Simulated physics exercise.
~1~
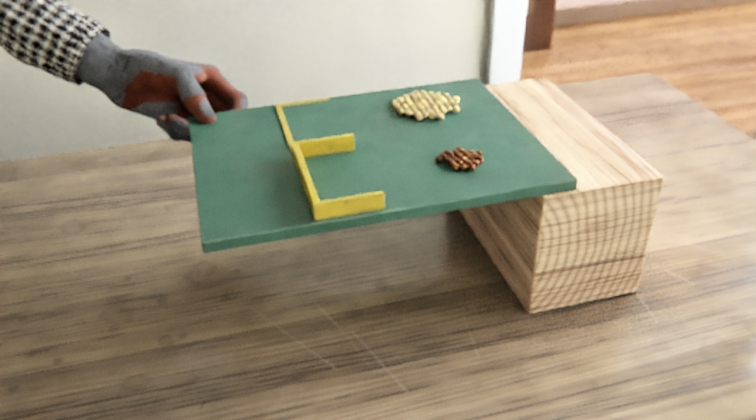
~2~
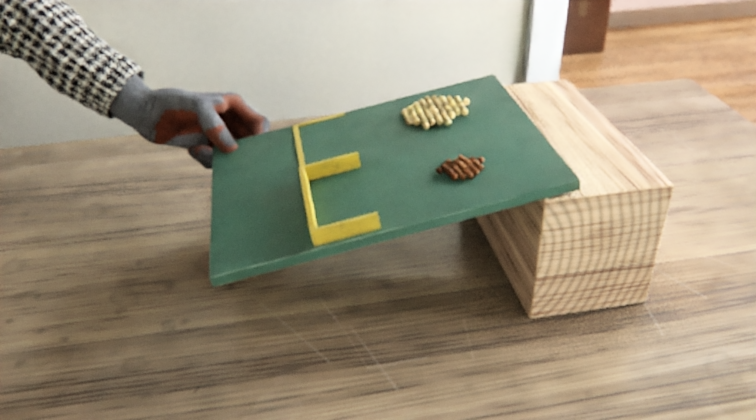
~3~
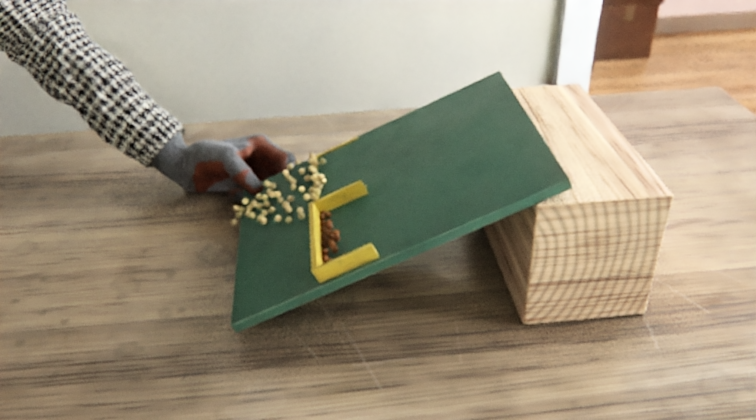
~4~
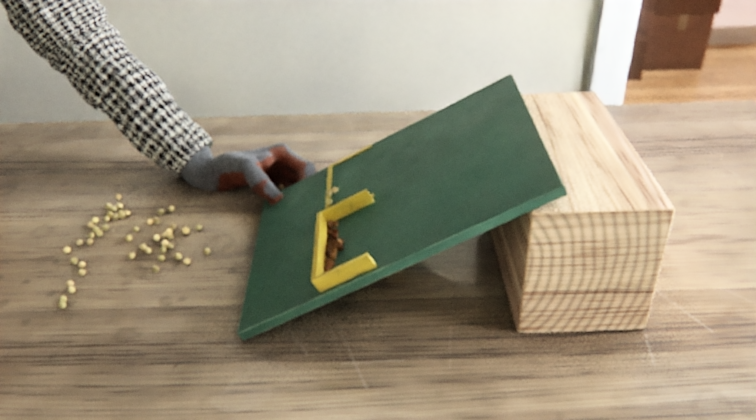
Pale beads spill off a green board lowered by a gloved hand, while brown ones stay behind a yellow bar.
